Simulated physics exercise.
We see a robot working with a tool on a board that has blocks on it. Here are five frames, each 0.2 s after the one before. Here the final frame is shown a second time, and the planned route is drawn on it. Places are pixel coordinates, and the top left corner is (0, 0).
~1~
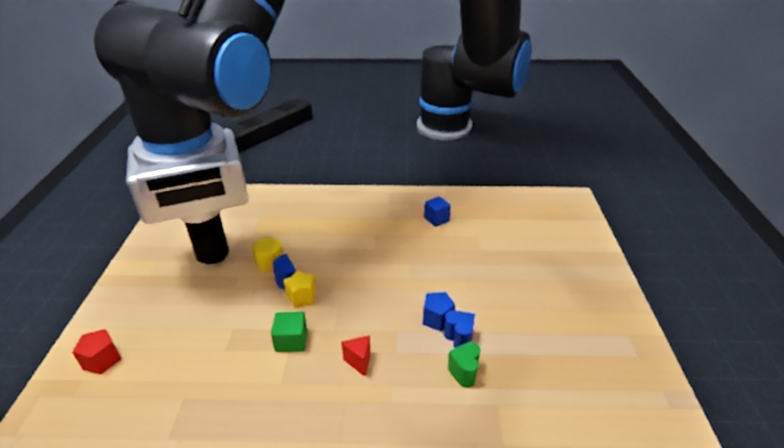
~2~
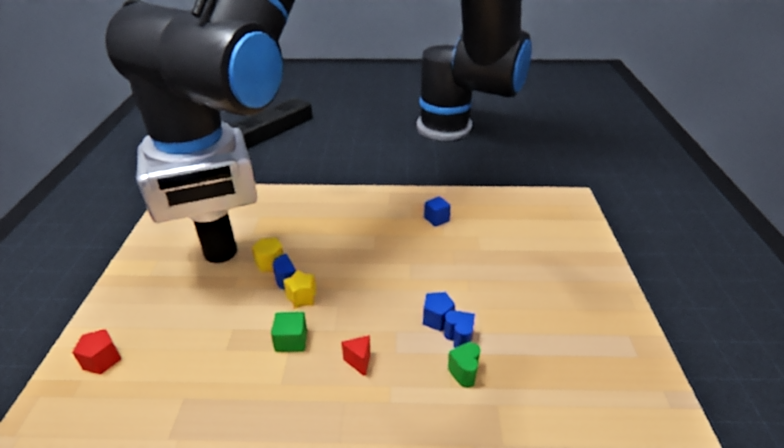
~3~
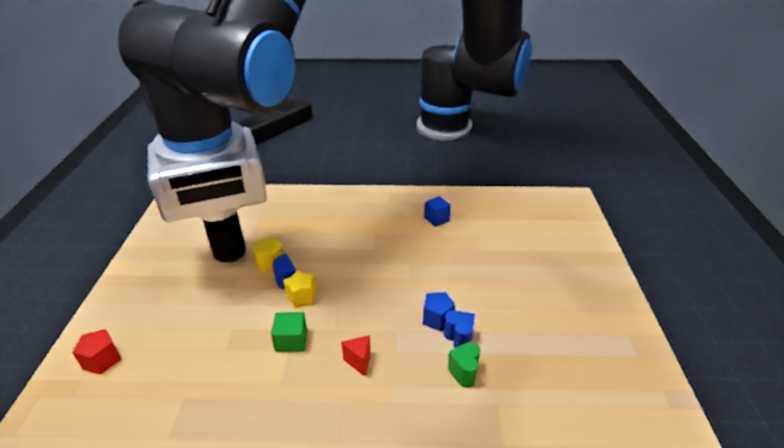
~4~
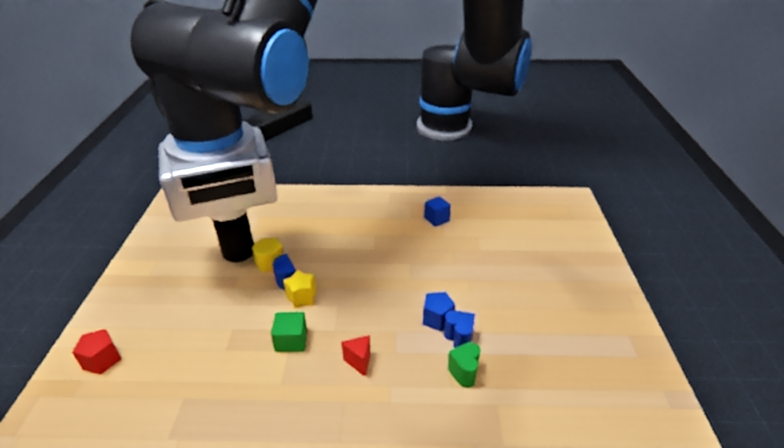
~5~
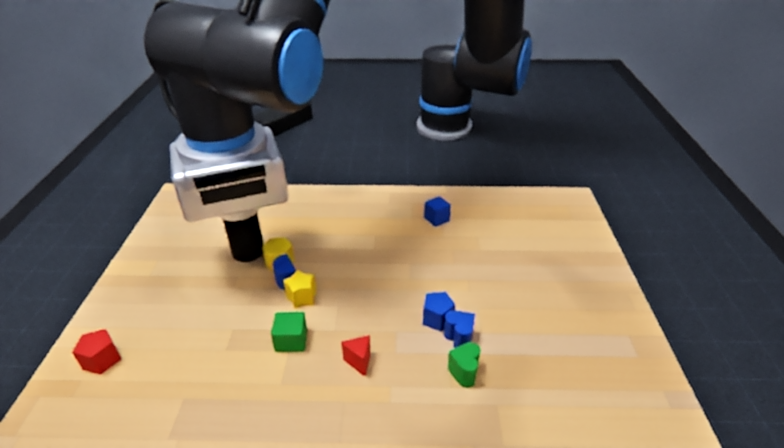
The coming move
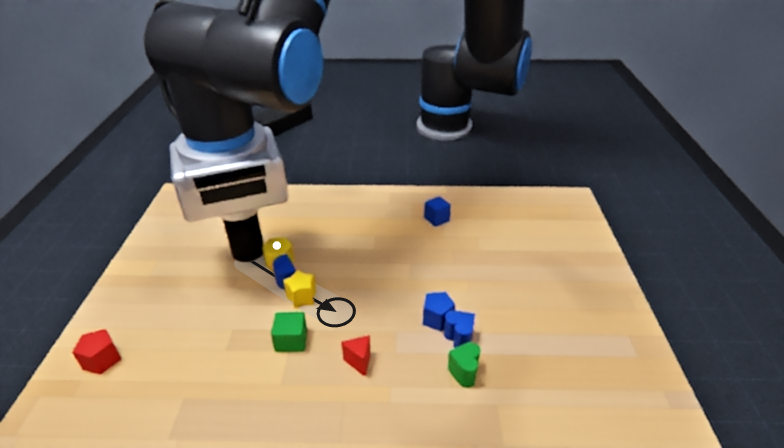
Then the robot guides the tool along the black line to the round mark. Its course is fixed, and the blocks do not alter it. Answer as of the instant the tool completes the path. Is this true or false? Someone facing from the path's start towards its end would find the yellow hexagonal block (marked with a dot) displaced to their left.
My answer: True.
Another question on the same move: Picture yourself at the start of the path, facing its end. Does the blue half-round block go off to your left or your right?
Right side.
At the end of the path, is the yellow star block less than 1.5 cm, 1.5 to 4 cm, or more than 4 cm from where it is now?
Once the path ends, it will sit over 4 cm from where it is now.
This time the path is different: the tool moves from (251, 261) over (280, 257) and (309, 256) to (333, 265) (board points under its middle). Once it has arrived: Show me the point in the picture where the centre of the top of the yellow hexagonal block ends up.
In the picture, that point is around (361, 247).
Path on the board, from (251, 261) to (336, 312); the dot is on the yellow hexagonal block.
The first path, step by step. One third of the way, tool (276, 268); yellow hexagonal block (301, 248), turned 65° anticlockwise; blue half-round block (293, 272), turned 45° clockwise; yellow star block (306, 286).
Two thirds of the way, tool (304, 285); yellow hexagonal block (302, 248), turned 70° anticlockwise; blue half-round block (320, 292), turned 65° clockwise; yellow star block (330, 308).
At the end, tool (335, 303); yellow hexagonal block (302, 248), turned 70° anticlockwise; blue half-round block (350, 313), turned 95° clockwise; green square piece in place; yellow star block (349, 333), turned 30° clockwise; red triangle (361, 353), turned 15° anticlockwise.
